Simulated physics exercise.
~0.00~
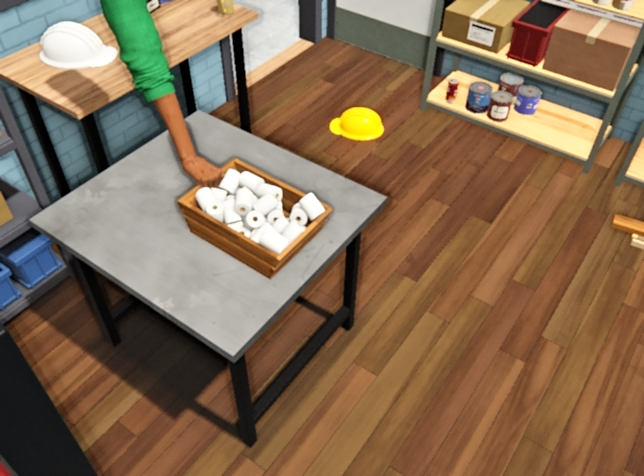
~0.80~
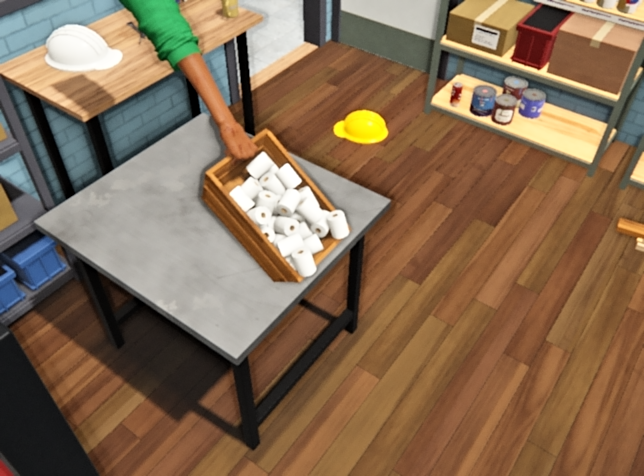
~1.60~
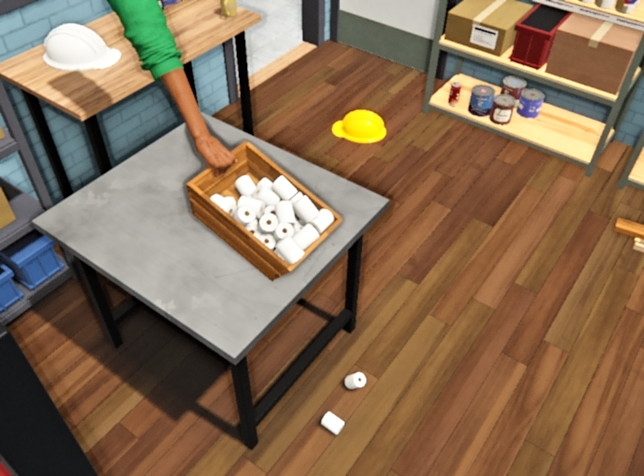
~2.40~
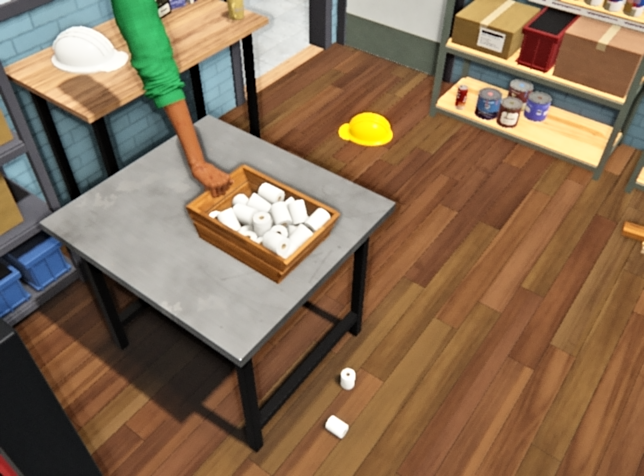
In a workshop with a plank floor, a wooden tote full of loose white paper rolls sits on a grey-topped table, with a yellow hard hat on the floor behind. A hand at the end of a green sleeve grips the tote's far end. The hand tips that end up, swinging the tote round so the rolls crowd toward the low end nearest the viewer. Two rolls drop out and land on the floor beside the table. The tote then comes back down flat on the tabletop, the hand still on it, with most rolls inside and two lying below.
